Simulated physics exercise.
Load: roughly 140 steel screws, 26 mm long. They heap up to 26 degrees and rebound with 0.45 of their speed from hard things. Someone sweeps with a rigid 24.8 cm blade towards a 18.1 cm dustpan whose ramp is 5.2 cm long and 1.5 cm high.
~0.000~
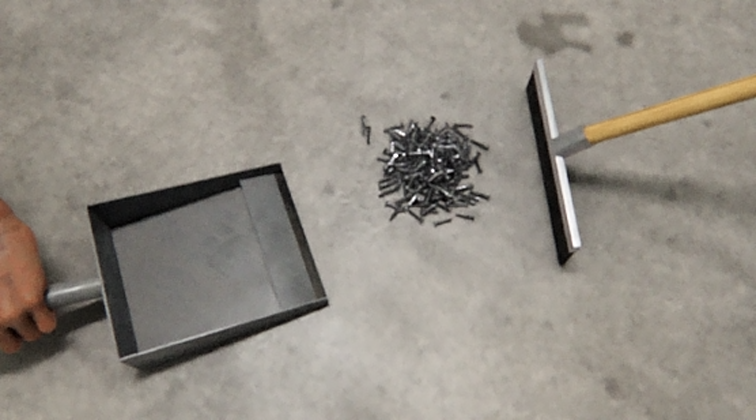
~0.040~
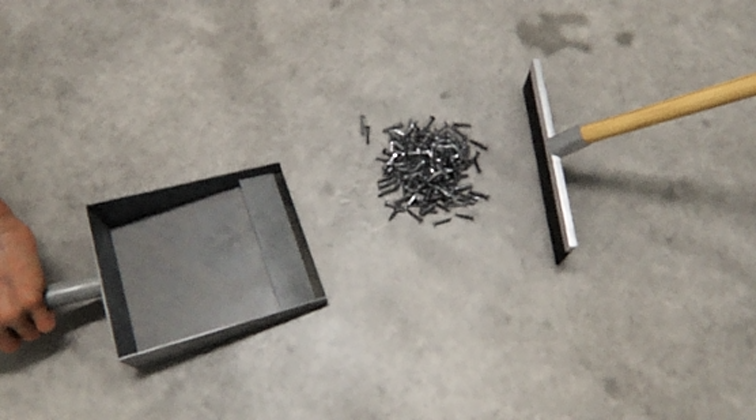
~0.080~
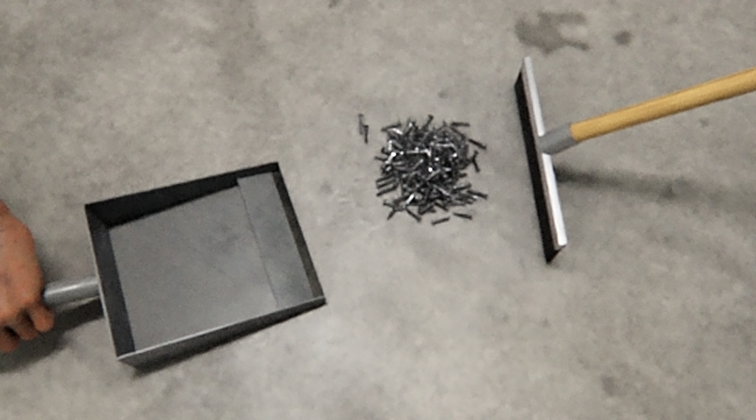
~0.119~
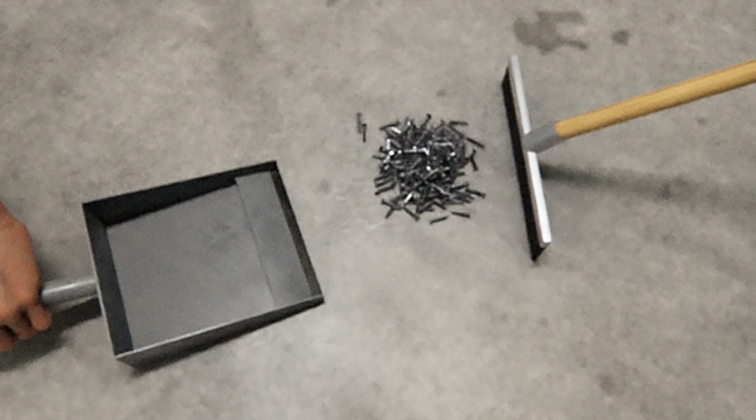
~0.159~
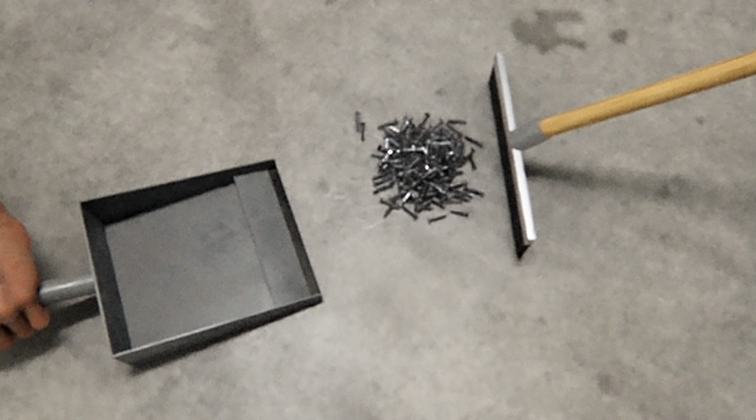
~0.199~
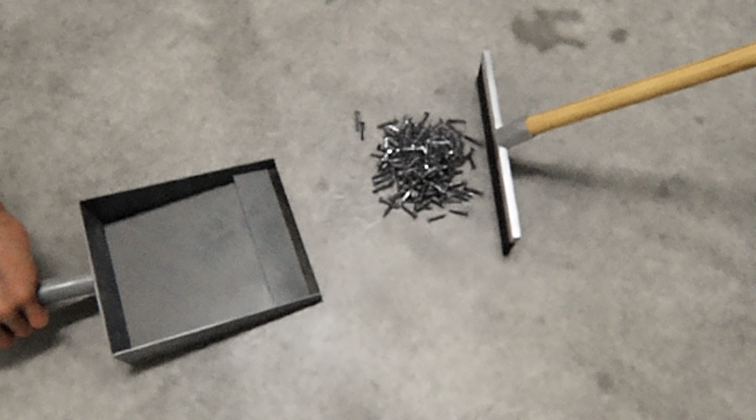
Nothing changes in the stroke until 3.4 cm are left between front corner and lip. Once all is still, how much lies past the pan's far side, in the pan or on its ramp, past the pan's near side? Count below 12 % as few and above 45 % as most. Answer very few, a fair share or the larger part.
Far side the larger part, pan very few, near side very few.
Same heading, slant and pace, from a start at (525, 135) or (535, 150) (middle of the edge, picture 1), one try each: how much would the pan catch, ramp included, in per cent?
About 5 and 0 per cent.
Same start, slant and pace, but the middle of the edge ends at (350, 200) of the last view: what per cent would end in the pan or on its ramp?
About 0 per cent.
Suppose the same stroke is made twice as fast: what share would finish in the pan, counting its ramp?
In that case some 5 per cent.
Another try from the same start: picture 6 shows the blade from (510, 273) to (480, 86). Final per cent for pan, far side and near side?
Pan 0, far 15, near 0.
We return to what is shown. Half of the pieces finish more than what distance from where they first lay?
Roughly 16 cm.
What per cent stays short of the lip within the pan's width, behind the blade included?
Some 40 per cent.
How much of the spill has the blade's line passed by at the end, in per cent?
Some 0 per cent.
After 0.46 s, middle of the blade 17 cm from the lip; 0 % over the lip, far side 20 %, near side 0 %.
After 0.64 s, middle of the blade 10 cm from the lip; 0 % over the lip, far side 45 %, near side 0 %.
After 0.94 s, middle of the blade 7 cm from the lip; 0 % over the lip, far side 55 %, near side 0 %.
In the end, at 1.2 s, far side 55 %, pan 0 %, near side 0 %, in front of the lip or behind the blade 40 %.
